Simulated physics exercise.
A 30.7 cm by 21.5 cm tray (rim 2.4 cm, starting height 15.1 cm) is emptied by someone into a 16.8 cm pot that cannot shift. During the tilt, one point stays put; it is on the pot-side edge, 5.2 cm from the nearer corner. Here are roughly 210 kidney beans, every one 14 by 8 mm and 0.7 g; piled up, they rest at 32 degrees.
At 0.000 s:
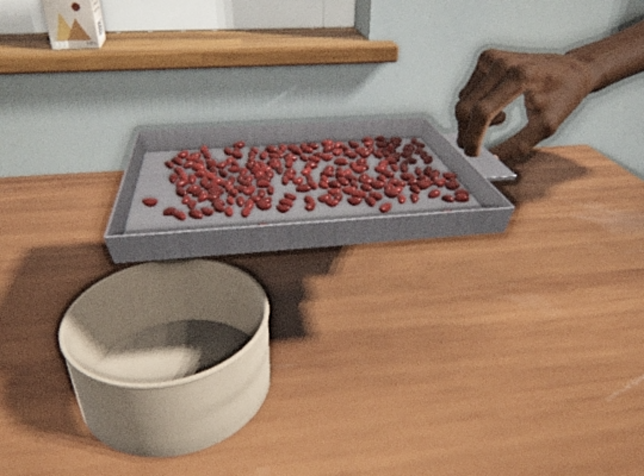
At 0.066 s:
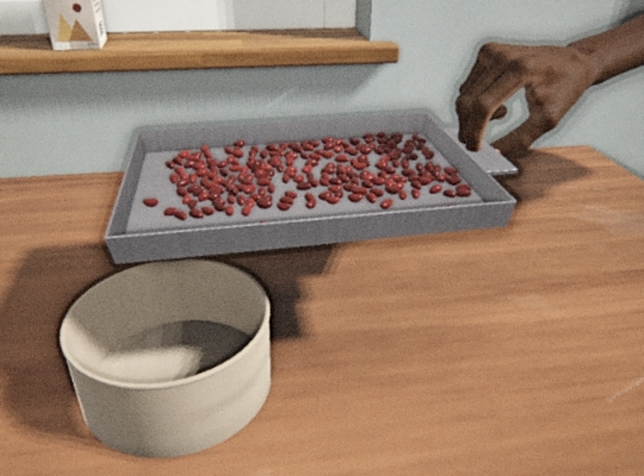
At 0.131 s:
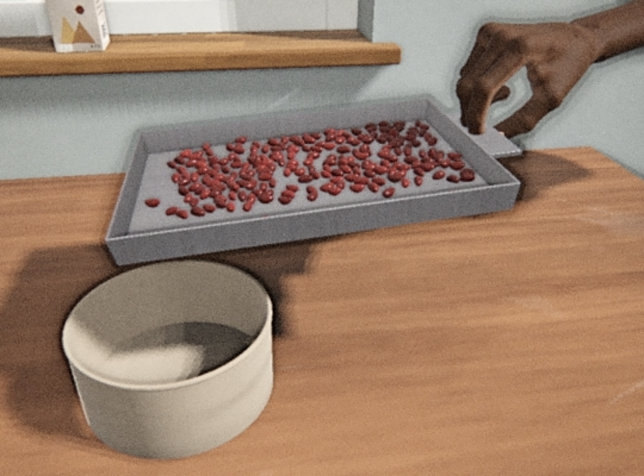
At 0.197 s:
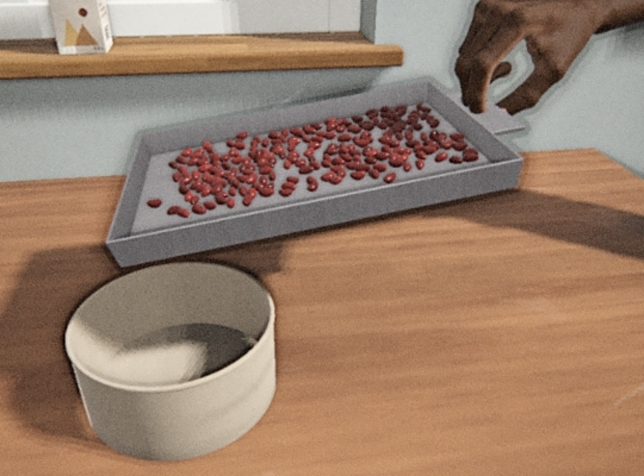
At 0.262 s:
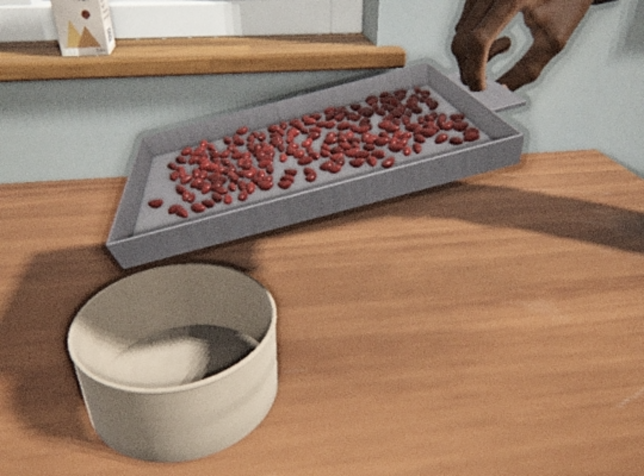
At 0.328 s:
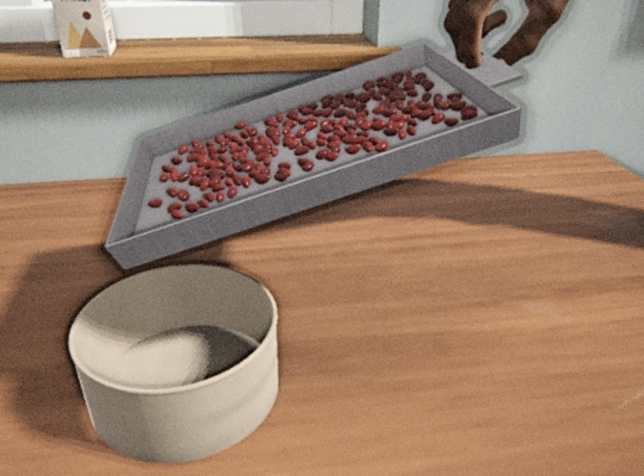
A gray tray of red beans tilts as a hand raises its right end.
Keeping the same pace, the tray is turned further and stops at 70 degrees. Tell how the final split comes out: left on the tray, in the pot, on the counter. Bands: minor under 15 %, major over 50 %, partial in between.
Left on the tray: Major, pot: Minor, counter: Partial.
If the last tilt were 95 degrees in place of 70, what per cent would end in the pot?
I'd put it at close to 15 per cent.
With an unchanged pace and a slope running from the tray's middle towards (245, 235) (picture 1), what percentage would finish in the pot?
My best guess is some 40 per cent.
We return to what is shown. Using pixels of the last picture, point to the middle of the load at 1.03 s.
Somewhere about (137, 181) in the last view.
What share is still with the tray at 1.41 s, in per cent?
Roughly 75 per cent.
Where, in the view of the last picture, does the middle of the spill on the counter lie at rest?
At rest, its centre lies at about (36, 336).
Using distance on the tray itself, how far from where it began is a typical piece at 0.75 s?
About 10 cm.
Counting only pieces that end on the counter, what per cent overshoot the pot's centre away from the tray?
It comes to near 100 percent.
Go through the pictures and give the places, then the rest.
Tray tilt 0 degrees, front corners at (110, 235) and (509, 206); middle of the pieces at (306, 172); pot at (168, 312), in the first frame.
Tray tilt 1 degrees, front corners at (110, 235) and (511, 200); middle of the pieces at (307, 170), in the second frame.
Tray tilt 4 degrees, front corners at (111, 237) and (515, 182), lowest corner left front; middle of the pieces at (308, 163), in the third frame.
Tray tilt 8 degrees, front corners at (111, 240) and (517, 158), lowest corner left front; middle of the pieces at (309, 153), in the fourth frame.
Tray tilt 12 degrees, front corners at (112, 242) and (518, 134), lowest corner left front; middle of the pieces at (307, 144), in the fifth frame.
Tray tilt 16 degrees, front corners at (110, 243) and (515, 108), lowest corner left front; middle of the pieces at (302, 133); pot at (176, 318). Its pace works out near 60 degrees a second, in the sixth frame.
Then, at 0.75 s, tilt 42 degrees; the tray holds 100 %, the pot 0 %.
After 1.03 s, tilt 60 degrees; the tray holds 90 %, the pot 0 %.
Then, at 1.41 s, tilt 70 degrees; the tray holds 75 %, the pot 0 %.
At rest (2.7 s), tray 75 %, pot 5 %, counter 20 %.
